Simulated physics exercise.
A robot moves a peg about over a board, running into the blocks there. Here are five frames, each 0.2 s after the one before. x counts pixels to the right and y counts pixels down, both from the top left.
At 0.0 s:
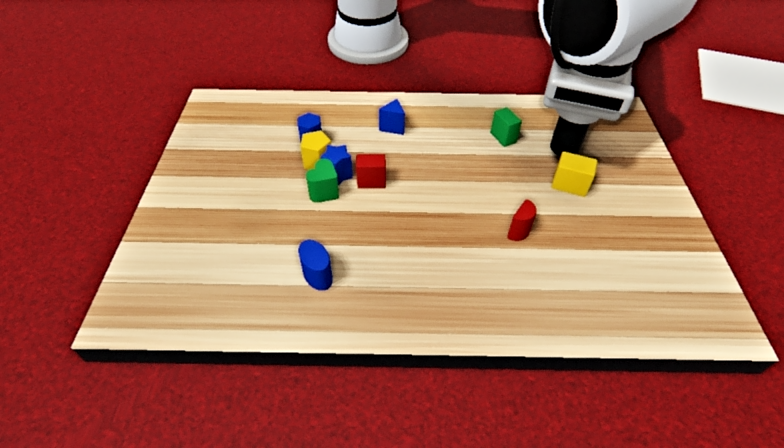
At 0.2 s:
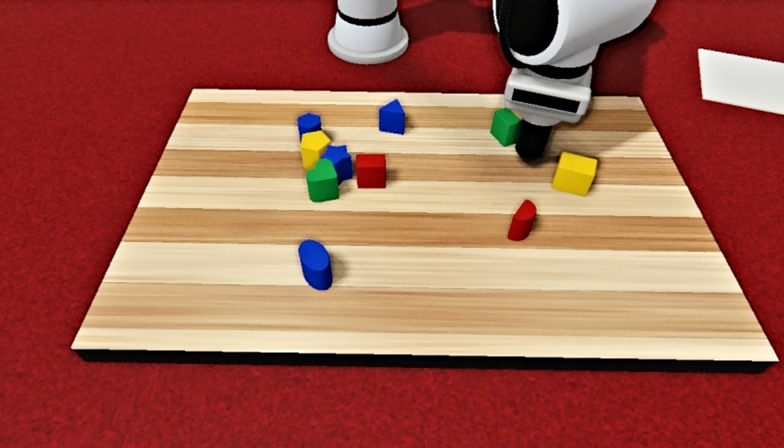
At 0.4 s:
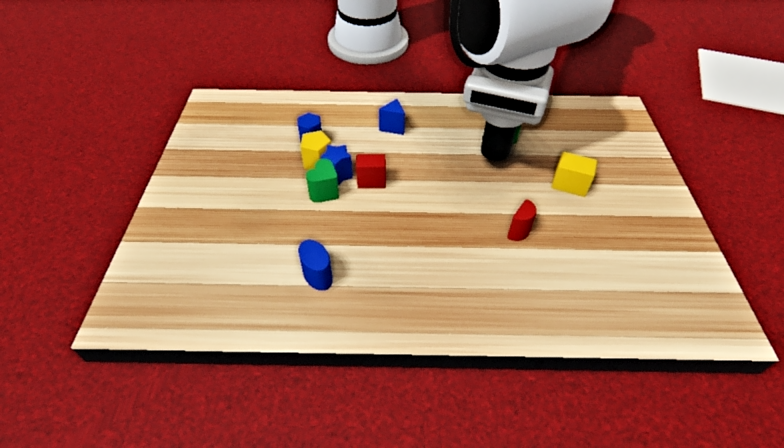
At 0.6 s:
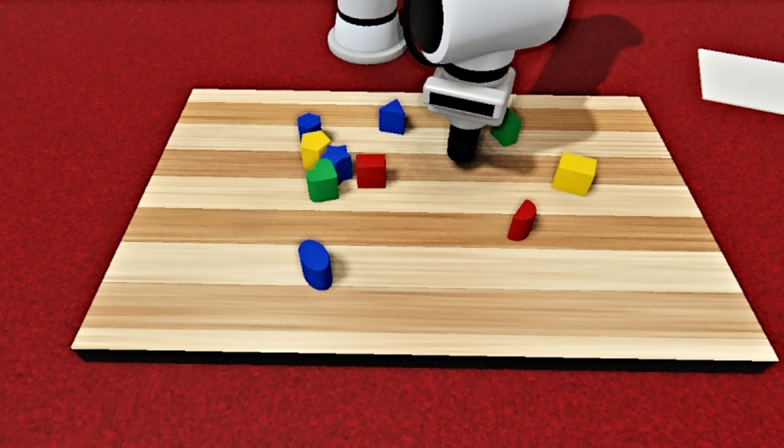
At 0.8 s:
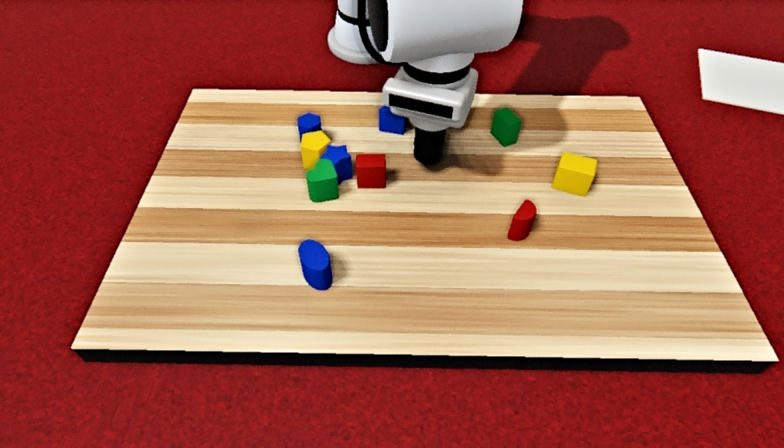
In the video, a robot arm holding a dark peg moves steadily left across the upper part of a wooden board, passing in front of a green block, while the scattered blue, yellow, green and red blocks stay still.
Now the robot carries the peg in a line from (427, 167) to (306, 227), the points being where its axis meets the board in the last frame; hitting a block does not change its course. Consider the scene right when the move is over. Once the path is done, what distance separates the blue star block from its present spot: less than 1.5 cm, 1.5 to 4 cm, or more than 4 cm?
Once the path ends, it will sit 1.5 to 4 cm from where it is now.
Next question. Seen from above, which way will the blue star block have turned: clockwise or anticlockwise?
From above, it looks like the blue star block goes clockwise.
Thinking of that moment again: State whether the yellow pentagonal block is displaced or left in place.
Once the path is done, it is somewhere new.
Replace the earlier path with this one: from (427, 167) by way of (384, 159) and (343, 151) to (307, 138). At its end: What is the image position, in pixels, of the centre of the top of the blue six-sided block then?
The centre of its top face lies at (279, 110).
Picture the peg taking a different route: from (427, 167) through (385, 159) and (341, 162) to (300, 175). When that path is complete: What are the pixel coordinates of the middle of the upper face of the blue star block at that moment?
Its top face will be centred at roughly (287, 171).
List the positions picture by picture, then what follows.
Peg's lower end at (564, 149); yellow pentagonal block at (315, 140); green heart at (322, 170); blue star block at (336, 152); red oblong block at (371, 160), in the first picture.
Peg at (529, 151); blocks still, in the second picture.
Peg at (495, 152); blocks still, in the third picture.
Peg at (461, 154); blocks still, in the fourth picture.
Peg at (428, 156); yellow pentagonal block at (315, 140); green heart at (322, 170); blue star block at (336, 152); red oblong block at (371, 160), in the fifth picture.
The first path, step by step. One third of the way, peg at (390, 175); blue star block at (332, 152); red oblong block at (360, 162), turned 15° clockwise.
Two thirds of the way, peg at (349, 195); yellow pentagonal block at (306, 135); green heart at (302, 171), turned 60° anticlockwise; blue star block at (321, 149), turned 25° clockwise; red oblong block at (328, 167), turned 95° clockwise.
At the end, peg at (304, 216); yellow pentagonal block at (306, 135); green heart at (299, 169), turned 60° anticlockwise; blue star block at (321, 149), turned 25° clockwise; red oblong block at (326, 168), turned 115° clockwise.
